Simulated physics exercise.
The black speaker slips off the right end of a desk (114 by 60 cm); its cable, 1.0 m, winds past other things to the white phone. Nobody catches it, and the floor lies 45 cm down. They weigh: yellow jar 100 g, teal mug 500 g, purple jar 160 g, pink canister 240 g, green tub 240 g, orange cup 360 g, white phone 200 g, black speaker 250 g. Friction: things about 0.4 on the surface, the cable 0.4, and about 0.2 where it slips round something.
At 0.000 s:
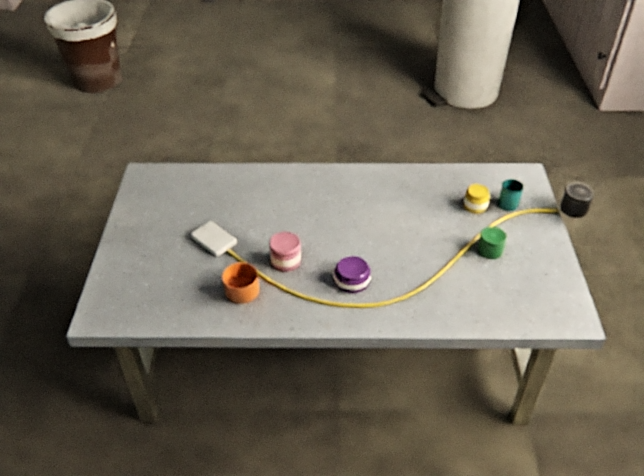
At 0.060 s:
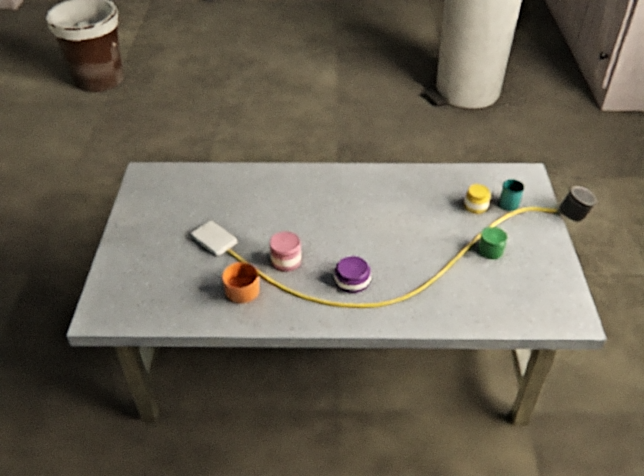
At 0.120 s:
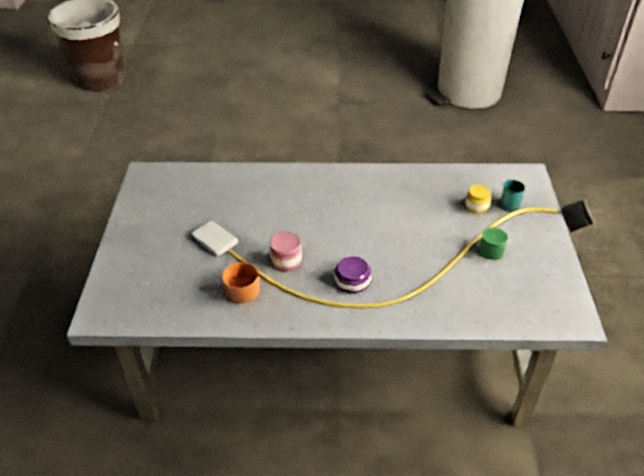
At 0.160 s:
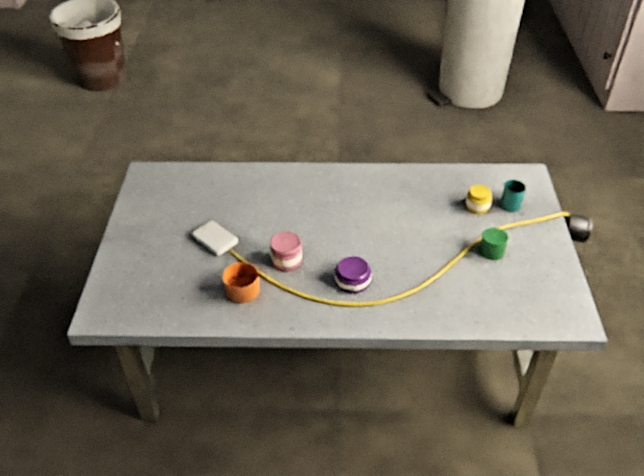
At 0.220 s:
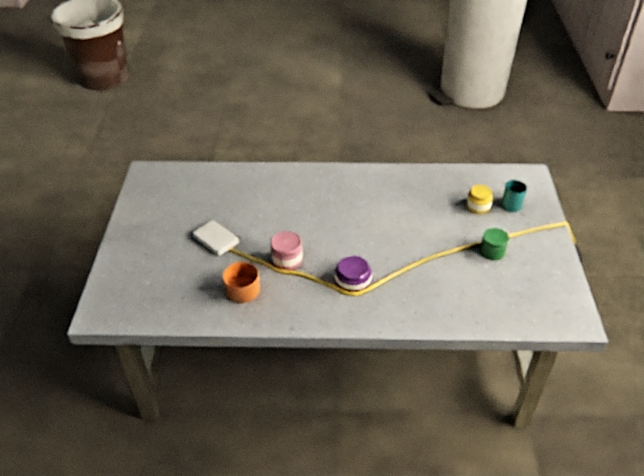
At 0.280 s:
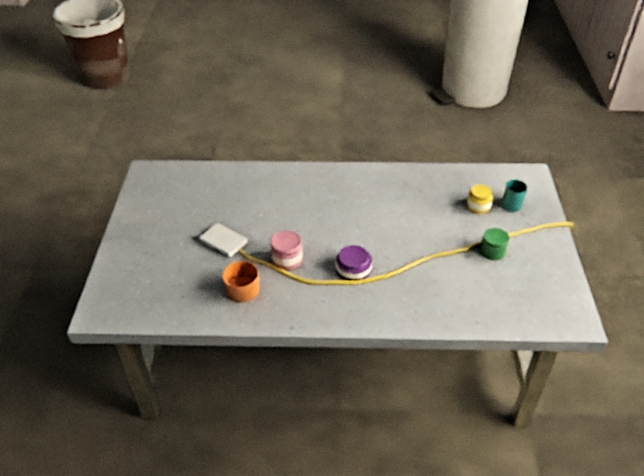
The footage shows a black speaker tipping over the right edge of a grey table and dropping out of view, while the attached yellow cable pulls straighter among colourful containers and the white phone at its other end shifts slightly.
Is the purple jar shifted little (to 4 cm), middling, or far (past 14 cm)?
Verdict: The purple jar shifts a middling way.
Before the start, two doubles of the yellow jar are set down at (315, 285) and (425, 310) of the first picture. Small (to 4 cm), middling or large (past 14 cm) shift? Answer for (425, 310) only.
There: Small.
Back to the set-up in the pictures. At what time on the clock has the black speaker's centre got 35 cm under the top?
About: Never.
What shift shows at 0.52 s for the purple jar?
About: Purple jar 10 cm.
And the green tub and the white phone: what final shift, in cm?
Green tub 0 cm, white phone 10 cm.
After 0.5 s, the cable's tail end at (259, 259); purple jar 9 cm off its start, black speaker over the edge, white phone 8 cm off its start.
After 0.7 s, the cable's tail end at (265, 261); purple jar 9 cm off its start, black speaker over the edge, white phone 9 cm off its start.
After 1.0 s, the cable's tail end at (271, 263); purple jar 9 cm off its start at (355, 237), white phone 11 cm off its start at (252, 251), black speaker over the edge.
After 1.2 s, the cable's tail end at (274, 263); purple jar 9 cm off its start, white phone 12 cm off its start, black speaker over the edge.
After 2.4 s, the cable's tail end at (274, 263); purple jar 9 cm off its start at (356, 237), white phone 12 cm off its start at (254, 252), black speaker over the edge, pink canister 2 cm off its start at (292, 236).
